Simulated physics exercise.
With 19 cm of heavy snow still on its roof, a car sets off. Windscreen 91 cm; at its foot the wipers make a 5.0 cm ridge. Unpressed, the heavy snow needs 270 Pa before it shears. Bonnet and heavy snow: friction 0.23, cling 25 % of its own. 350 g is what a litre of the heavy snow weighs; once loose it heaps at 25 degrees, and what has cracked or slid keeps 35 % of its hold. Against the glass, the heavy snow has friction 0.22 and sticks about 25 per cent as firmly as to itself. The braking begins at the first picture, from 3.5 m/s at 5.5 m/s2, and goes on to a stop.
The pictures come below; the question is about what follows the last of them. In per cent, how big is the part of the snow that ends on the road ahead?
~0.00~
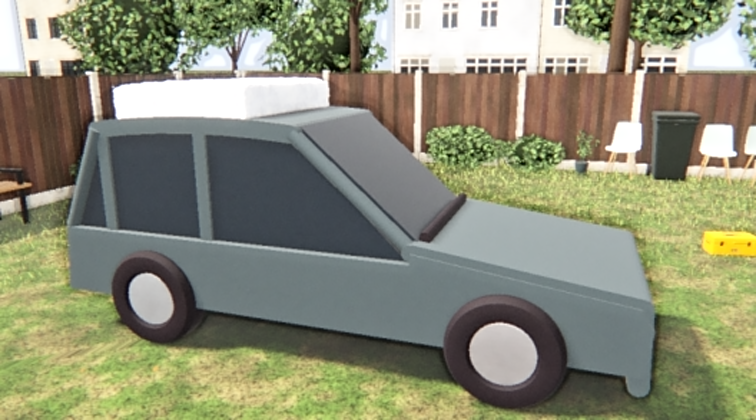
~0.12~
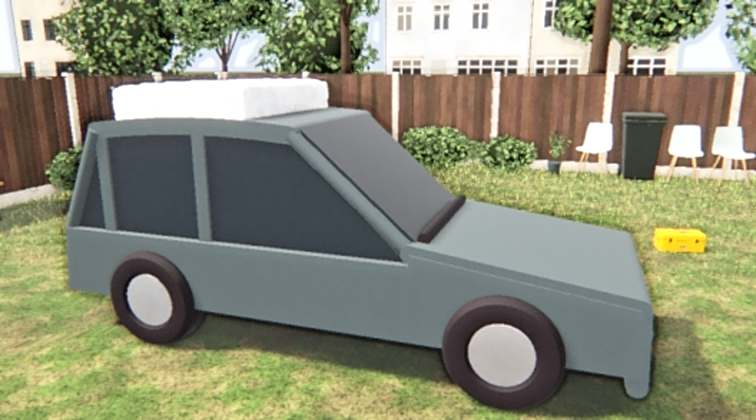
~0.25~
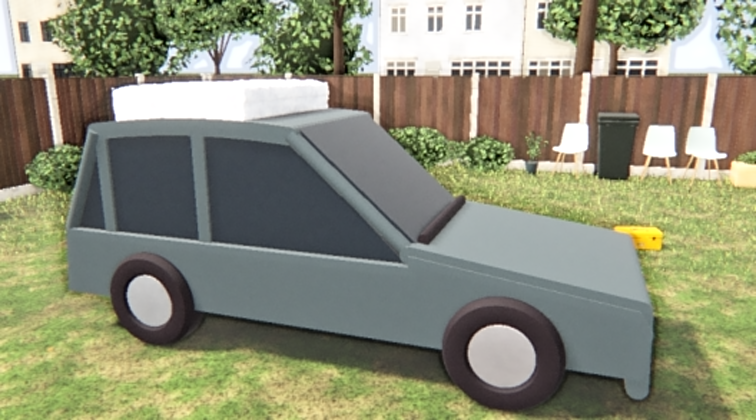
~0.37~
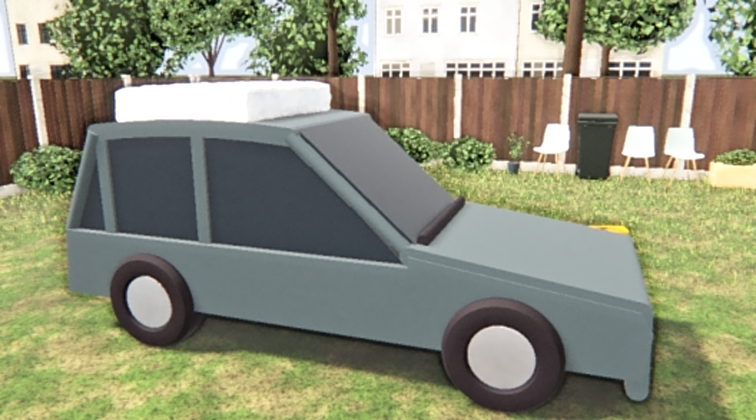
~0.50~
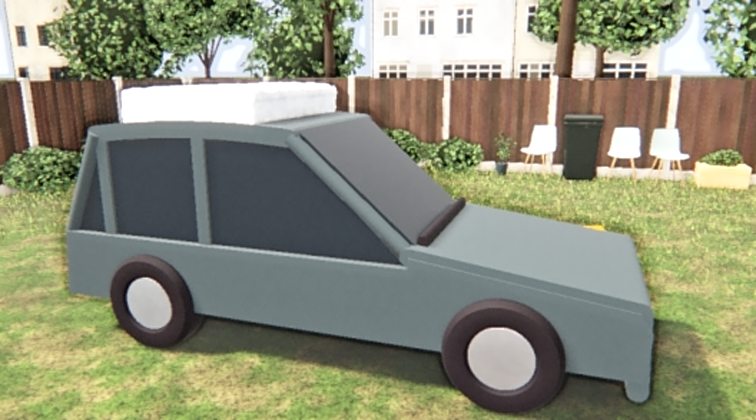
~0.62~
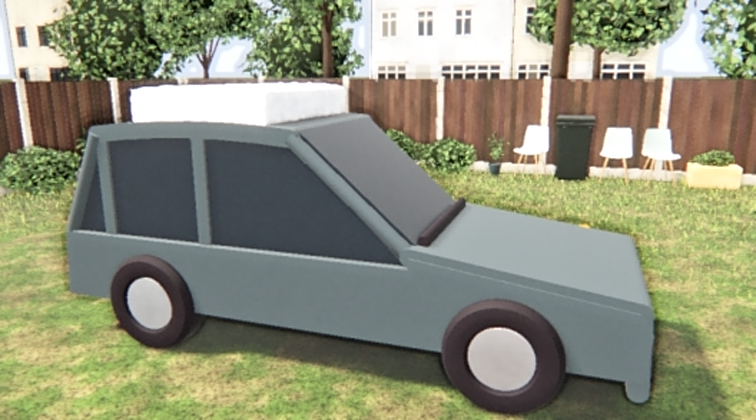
4 %.
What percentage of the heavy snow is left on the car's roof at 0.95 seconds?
Share at that time: About 90 %.
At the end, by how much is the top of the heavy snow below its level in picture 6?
0 cm.
After 0.95 s, 91 % of the snow is on the roof, 9 % on the glass, none on the bonnet and none has gone off the nose.
After 1.35 s, 83 % of the snow is on the roof, 17 % on the glass, none on the bonnet and none has gone off the nose.
After 1.74 s, 83 % of the snow is on the roof, 5 % on the glass, 12 % on the bonnet and none has gone off the nose.
After 2.14 s, 83 % of the snow is on the roof, 5 % on the glass, 12 % on the bonnet and none has gone off the nose.
After 2.80 s, 83 % of the snow is on the roof, 5 % on the glass, 8 % on the bonnet and 4 % has gone off the nose.
